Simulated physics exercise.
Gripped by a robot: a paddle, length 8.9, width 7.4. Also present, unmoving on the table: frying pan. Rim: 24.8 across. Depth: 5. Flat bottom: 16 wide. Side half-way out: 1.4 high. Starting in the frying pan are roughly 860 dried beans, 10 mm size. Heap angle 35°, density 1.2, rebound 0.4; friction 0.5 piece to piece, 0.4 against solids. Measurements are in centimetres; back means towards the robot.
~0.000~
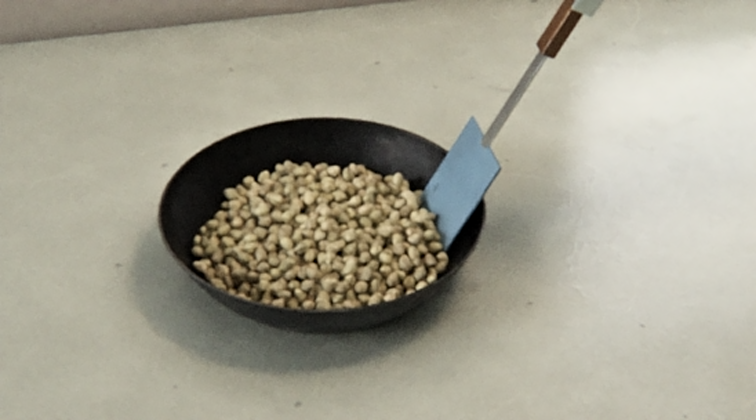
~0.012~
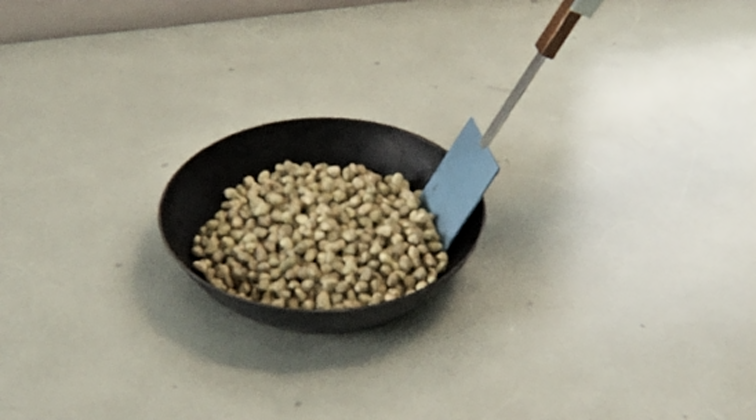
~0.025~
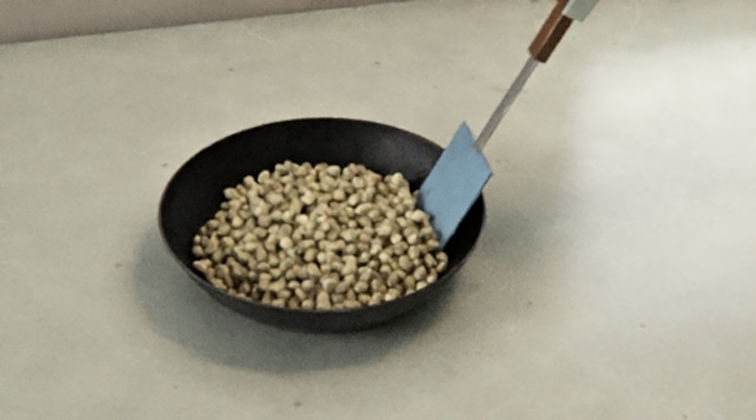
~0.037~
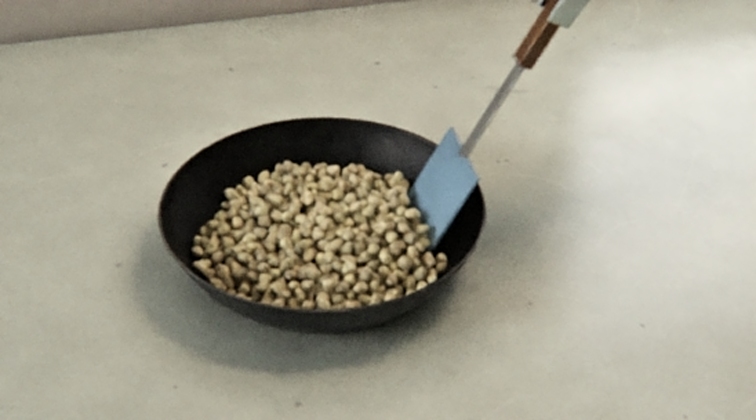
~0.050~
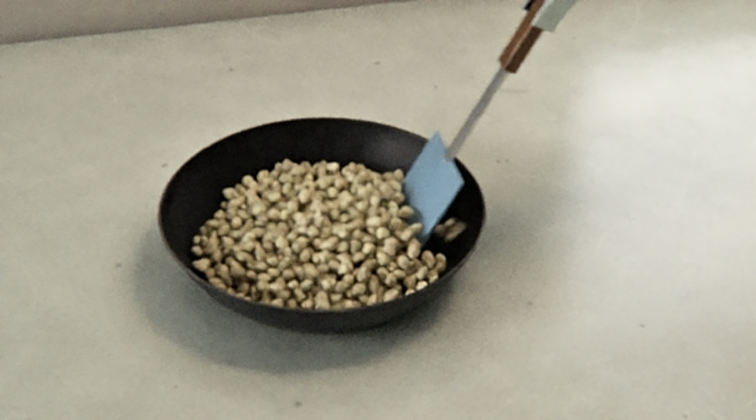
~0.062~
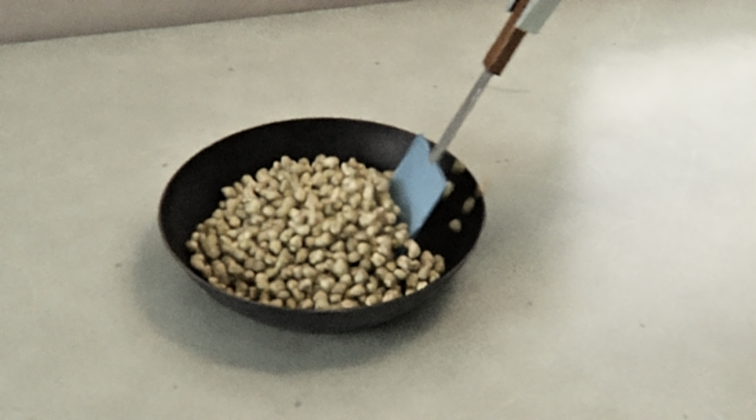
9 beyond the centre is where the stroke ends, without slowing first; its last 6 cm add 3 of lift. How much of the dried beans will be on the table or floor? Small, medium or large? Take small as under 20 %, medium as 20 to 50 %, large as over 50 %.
Medium, so between 20 and 50 %.
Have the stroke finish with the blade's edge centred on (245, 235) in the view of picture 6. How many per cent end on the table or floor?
Estimate: Approx. 20 %.
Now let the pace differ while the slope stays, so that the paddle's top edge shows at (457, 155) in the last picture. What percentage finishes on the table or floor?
Expect some 25 per cent there.
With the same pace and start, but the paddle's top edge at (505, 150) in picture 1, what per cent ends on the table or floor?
Around 35 percent ends up on the table or floor.
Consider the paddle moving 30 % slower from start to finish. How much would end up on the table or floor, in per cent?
Roughly 30 in a hundred.
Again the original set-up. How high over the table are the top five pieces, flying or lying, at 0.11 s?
Roughly 13 centimetres.
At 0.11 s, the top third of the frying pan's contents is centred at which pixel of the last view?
The top third sits at roughly (294, 225).
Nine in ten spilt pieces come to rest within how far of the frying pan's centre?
Distance from centre: Approx. 40 cm.
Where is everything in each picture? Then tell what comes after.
In the first picture, paddle top edge at (487, 141), sloping 61°; upper third of the load around (324, 232), from x 200 to 440, top at y 170; 857 in the frying pan.
In the second picture, paddle top edge at (485, 142), sloping 61°; upper third of the load around (324, 232), from x 200 to 440, top at y 170.
In the third picture, paddle top edge at (478, 146), sloping 61°; upper third of the load around (325, 231), from x 195 to 440, top at y 170.
In the fourth picture, paddle top edge at (465, 152), sloping 61°; upper third of the load around (329, 231), from x 195 to 440, top at y 170.
In the fifth picture, paddle top edge at (449, 156), sloping 61°; upper third of the load around (334, 227), from x 195 to 455, top at y 165.
In the sixth picture, paddle top edge at (434, 158), sloping 61°; upper third of the load around (331, 221), from x 190 to 485, top at y 160; 857 in the frying pan.
By 0.11 s, sloping 61°, highest piece 20 above the table; 852 in the frying pan, 5 on the blade or in flight.
By 0.15 s, sloping 61°, highest piece 31 above the table; 851 in the frying pan, 6 on the blade or in flight.
By 0.38 s, sloping 61°, highest piece 55 above the table; 582 in the frying pan, 109 on the table or floor, 166 on the blade or in flight.
By 1.43 s, sloping 61°, highest piece 5 above the table; 581 in the frying pan, 276 on the table or floor.
Final count, 581 in the frying pan, 276 on the table or floor. That is 32 % on the table or floor.
